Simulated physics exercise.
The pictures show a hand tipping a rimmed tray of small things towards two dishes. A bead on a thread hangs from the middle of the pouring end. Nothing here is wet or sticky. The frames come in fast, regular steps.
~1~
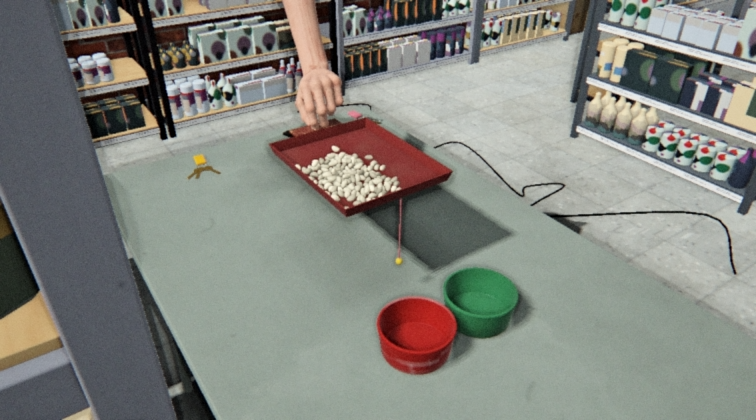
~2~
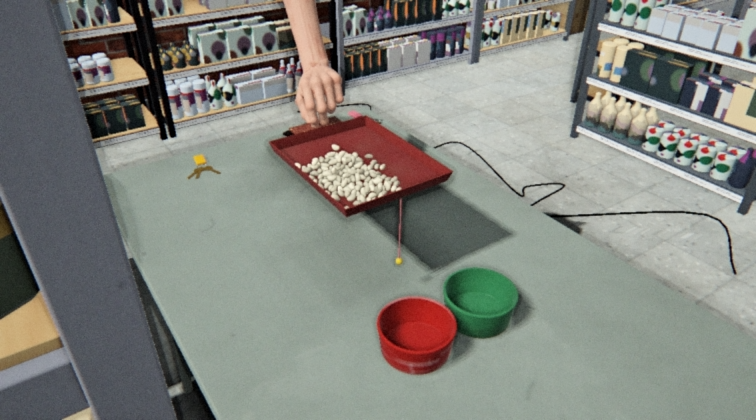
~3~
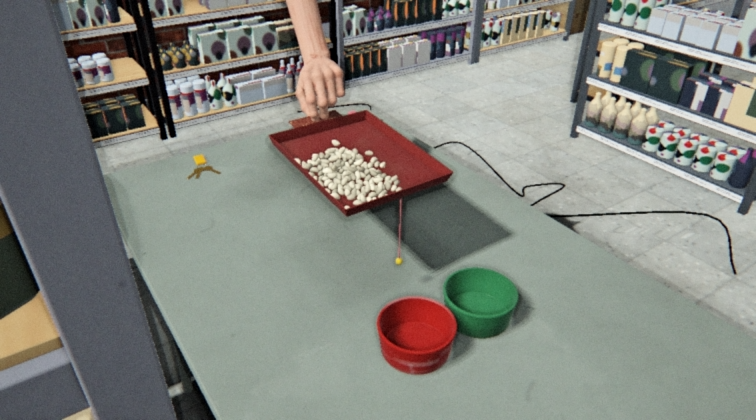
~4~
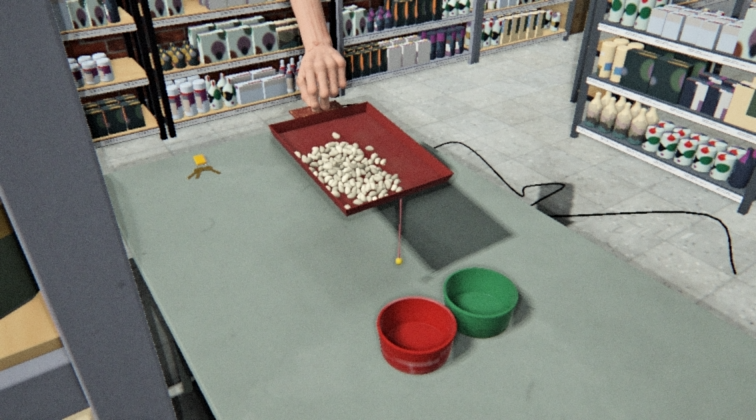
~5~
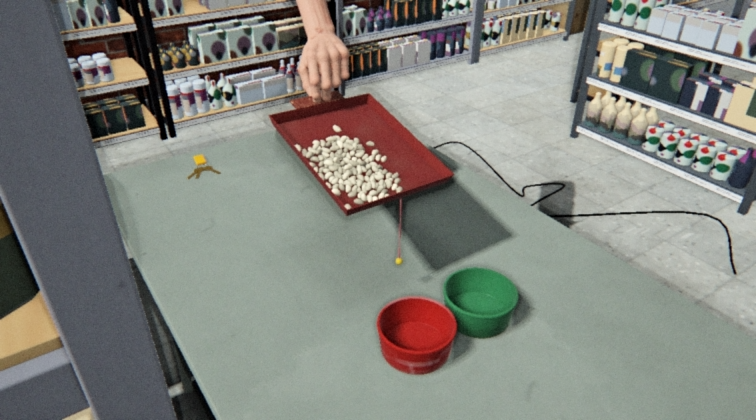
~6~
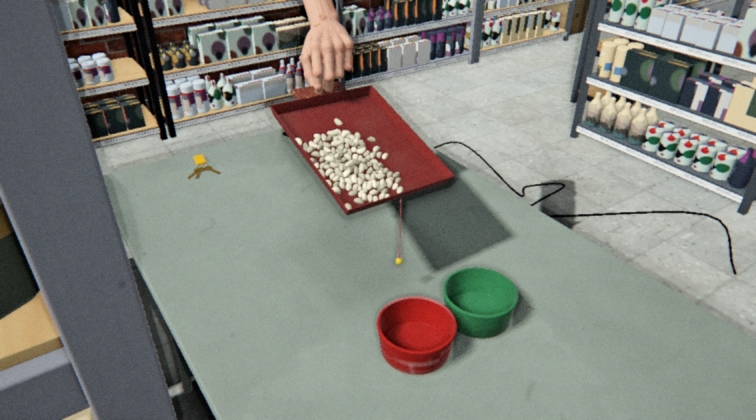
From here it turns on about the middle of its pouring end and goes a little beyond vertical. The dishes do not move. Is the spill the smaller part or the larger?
Caught overall: Less than half.
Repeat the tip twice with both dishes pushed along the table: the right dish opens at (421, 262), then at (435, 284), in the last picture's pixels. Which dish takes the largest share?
At the first place the dish on the right, at the second the dish on the right.
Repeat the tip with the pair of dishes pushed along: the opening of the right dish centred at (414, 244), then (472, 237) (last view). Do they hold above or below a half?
At the first place under half, at the second less than half.
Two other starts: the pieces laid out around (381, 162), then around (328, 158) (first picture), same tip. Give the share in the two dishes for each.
Roughly 20 per cent, and 20 per cent.
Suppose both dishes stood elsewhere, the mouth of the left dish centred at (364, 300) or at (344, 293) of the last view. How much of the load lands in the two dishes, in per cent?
The first gives 60 %, the second 20 %.
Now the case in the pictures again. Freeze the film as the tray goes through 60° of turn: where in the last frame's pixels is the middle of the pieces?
Near (387, 177).
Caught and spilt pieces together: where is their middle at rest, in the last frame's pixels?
Close to (432, 305).
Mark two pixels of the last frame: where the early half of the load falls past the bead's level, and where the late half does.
Around (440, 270) and then (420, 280).
Just after the last frame, tray tipped steeply; every one on the tray.
A moment on, tray tipped right over; the larger part on the tray; just a few in the left dish; just a few in the right dish; about a tenth outside both; about a tenth in the air.
Further on, tray tipped past a quarter turn; roughly a quarter in the left dish; about a tenth in the right dish; roughly two thirds outside both.
When it is over, tray tipped past a quarter turn; roughly a quarter in the left dish; about a tenth in the right dish; roughly two thirds outside both.
